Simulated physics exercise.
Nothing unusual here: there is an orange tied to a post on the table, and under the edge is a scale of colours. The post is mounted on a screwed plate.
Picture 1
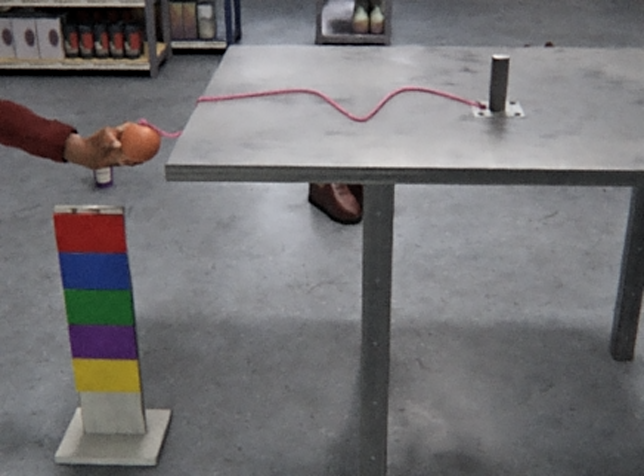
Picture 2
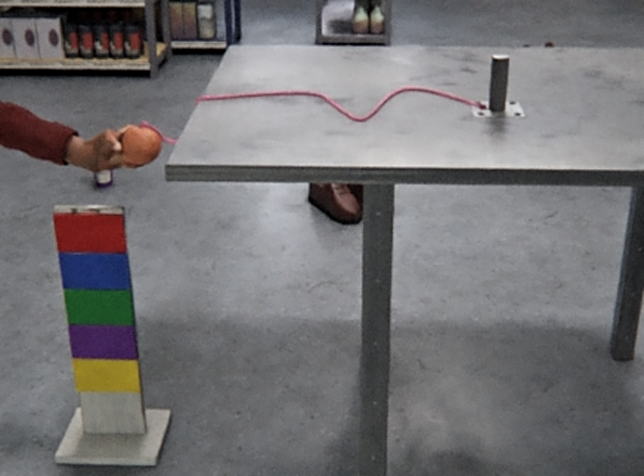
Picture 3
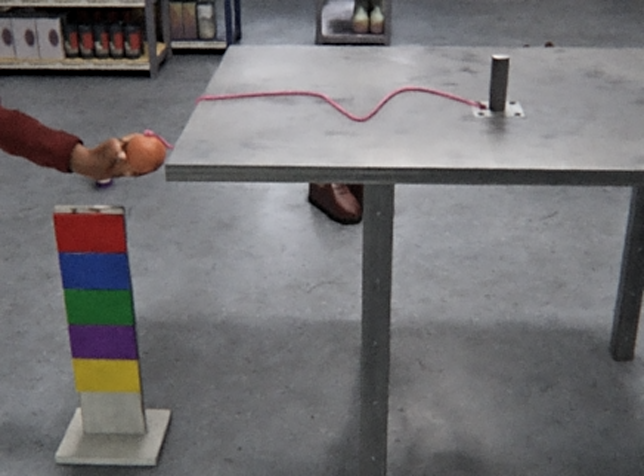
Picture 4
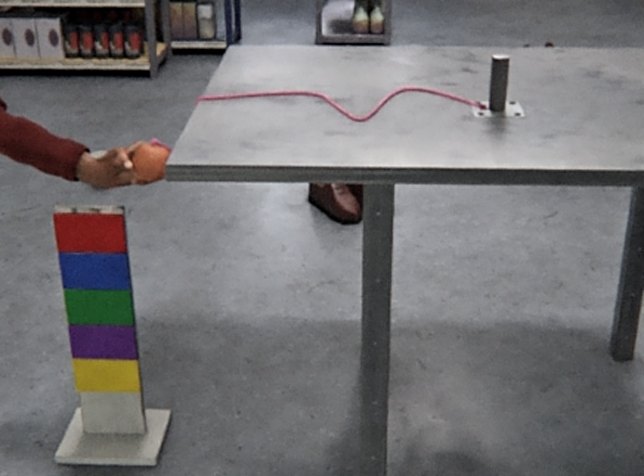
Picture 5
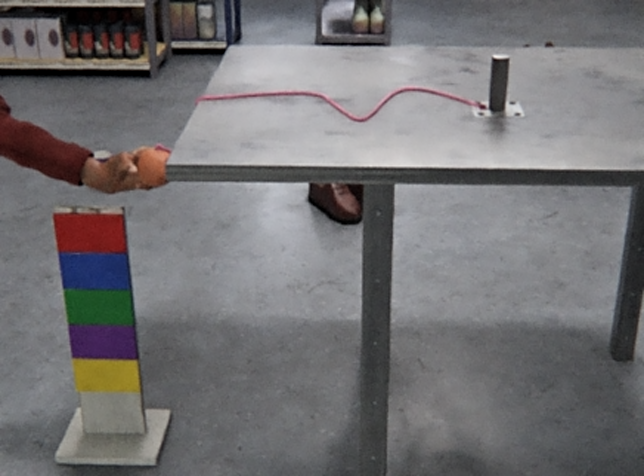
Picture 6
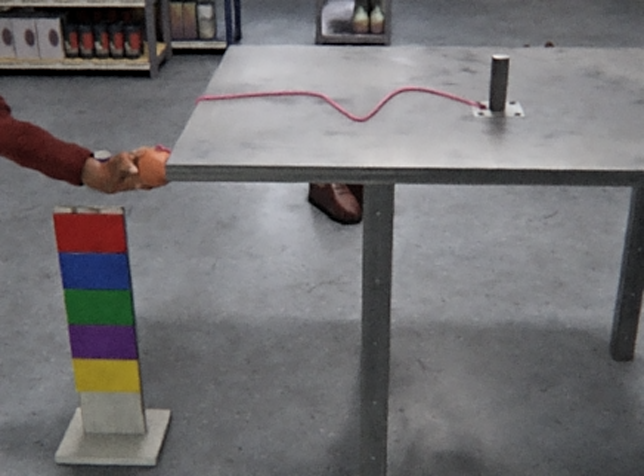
An orange held in a hand moves slightly right and down to the table's left edge, above a striped colour scale, then stays nearly still, while the pink lace running across the tabletop to a metal post barely moves.
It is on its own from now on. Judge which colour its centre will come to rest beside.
Its centre comes to rest beside purple.
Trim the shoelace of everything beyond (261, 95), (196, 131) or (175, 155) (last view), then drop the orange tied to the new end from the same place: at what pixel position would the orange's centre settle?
Close to (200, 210) first, close to (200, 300) next, and close to (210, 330) last.
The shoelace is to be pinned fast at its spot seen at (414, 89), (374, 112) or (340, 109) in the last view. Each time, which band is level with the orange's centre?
First try green, second try blue, third try red.
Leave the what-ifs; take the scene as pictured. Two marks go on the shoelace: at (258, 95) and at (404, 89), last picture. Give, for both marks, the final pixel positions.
Around (205, 189), then around (377, 105).
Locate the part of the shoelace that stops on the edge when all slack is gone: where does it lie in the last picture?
The point sits close to (332, 102).
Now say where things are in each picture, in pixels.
Orange (141, 143); red (89, 234); blue (94, 272); green (98, 308); purple (102, 343); yellow (106, 376), in the first frame.
Orange (142, 146); shoelace through (448, 96) (386, 99) (349, 115) (303, 93) (213, 98), in the second frame.
Orange (146, 154), in the third frame.
Orange (153, 163); shoelace through (448, 96) (386, 99) (349, 115) (303, 93) (212, 98), in the fourth frame.
Orange (157, 167), in the fifth frame.
Orange (157, 168); shoelace through (448, 96) (386, 99) (349, 115) (303, 93) (212, 98), in the sixth frame.
A little later, orange near (218, 307); level with green.
Next, orange near (222, 329); level with purple.
When it is over, orange near (217, 333); level with purple. Its centre hangs level with the purple band.
